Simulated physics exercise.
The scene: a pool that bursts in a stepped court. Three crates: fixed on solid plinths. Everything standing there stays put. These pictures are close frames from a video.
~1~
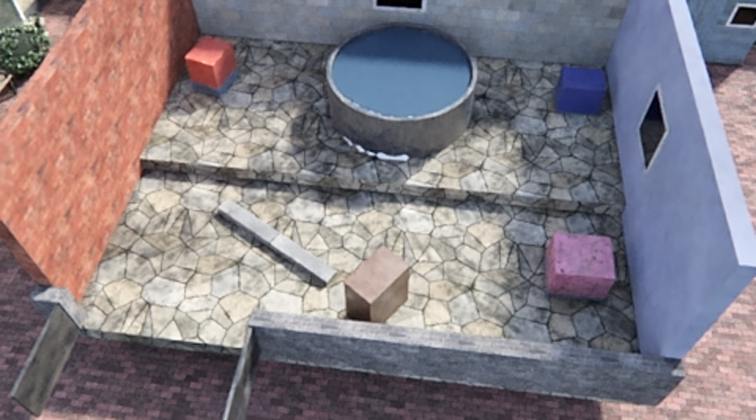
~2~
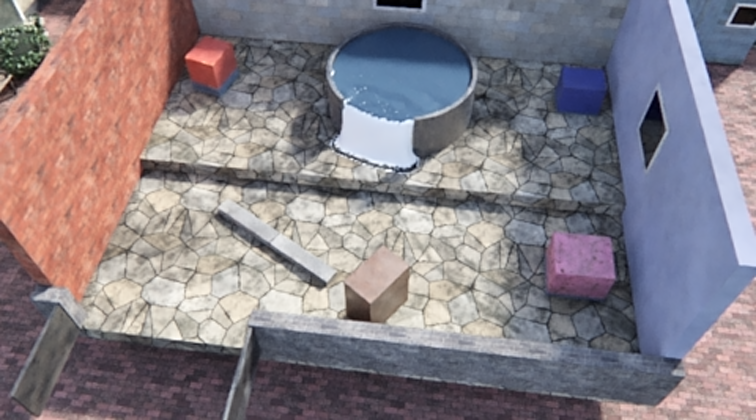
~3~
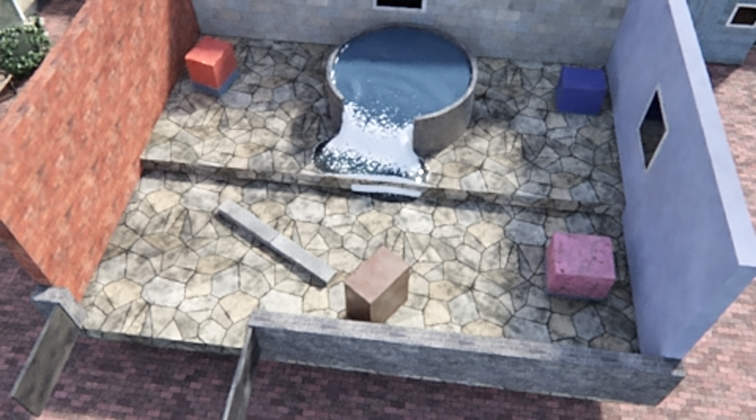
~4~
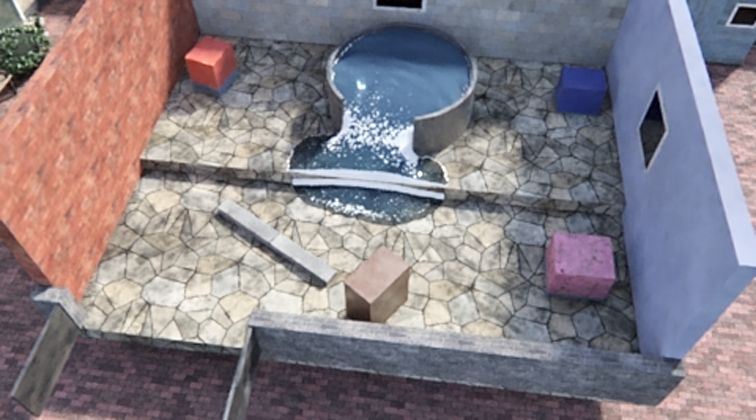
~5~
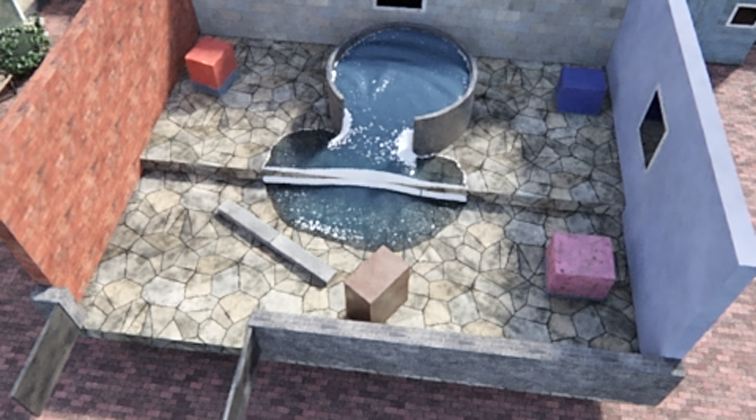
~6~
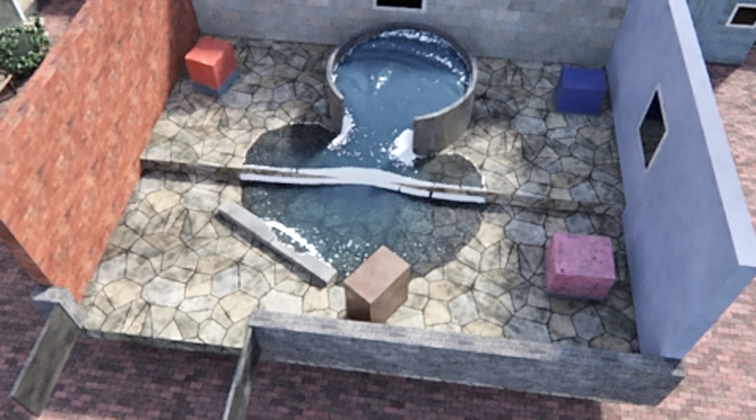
Water bursts from the front of a round pool and spreads down a step across the stone court.
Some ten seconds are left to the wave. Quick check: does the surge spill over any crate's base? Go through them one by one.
At the end, the blue crate will come out dry; the red crate will come out dry; the pink crate will come out wet.
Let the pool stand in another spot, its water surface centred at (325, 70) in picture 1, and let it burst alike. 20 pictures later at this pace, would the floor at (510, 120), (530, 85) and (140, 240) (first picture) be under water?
Untouched, untouched, submerged.
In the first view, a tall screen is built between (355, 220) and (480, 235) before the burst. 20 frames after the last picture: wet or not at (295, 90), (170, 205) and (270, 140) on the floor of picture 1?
One after the other: Free of water, flooded, clear.
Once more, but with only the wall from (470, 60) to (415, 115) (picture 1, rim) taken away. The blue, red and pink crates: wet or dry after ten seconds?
The blue crate is flooded, the red crate is untouched and the pink crate is flooded.
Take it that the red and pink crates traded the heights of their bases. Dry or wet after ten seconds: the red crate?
Red: Untouched.
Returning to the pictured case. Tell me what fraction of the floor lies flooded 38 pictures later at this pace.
Around 50 percent.
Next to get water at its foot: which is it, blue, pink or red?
The answer is the pink-painted one.
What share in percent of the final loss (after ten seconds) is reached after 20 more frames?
Roughly 40 %.
A moment on, water covers 35 % of the floor; the blue crate not reached, the red crate not reached, the pink crate not reached.
Next, water covers 45 % of the floor; the blue crate not reached, the red crate not reached, the pink crate water round its plinth.
Then, water covers 50 % of the floor; the blue crate not reached, the red crate not reached, the pink crate water round its plinth.
Later, water covers 50 % of the floor; the blue crate not reached, the red crate water round its plinth, the pink crate water round its plinth.
In the end, water covers 50 % of the floor; the blue crate stayed above the water, the red crate stayed above the water, the pink crate was topped.
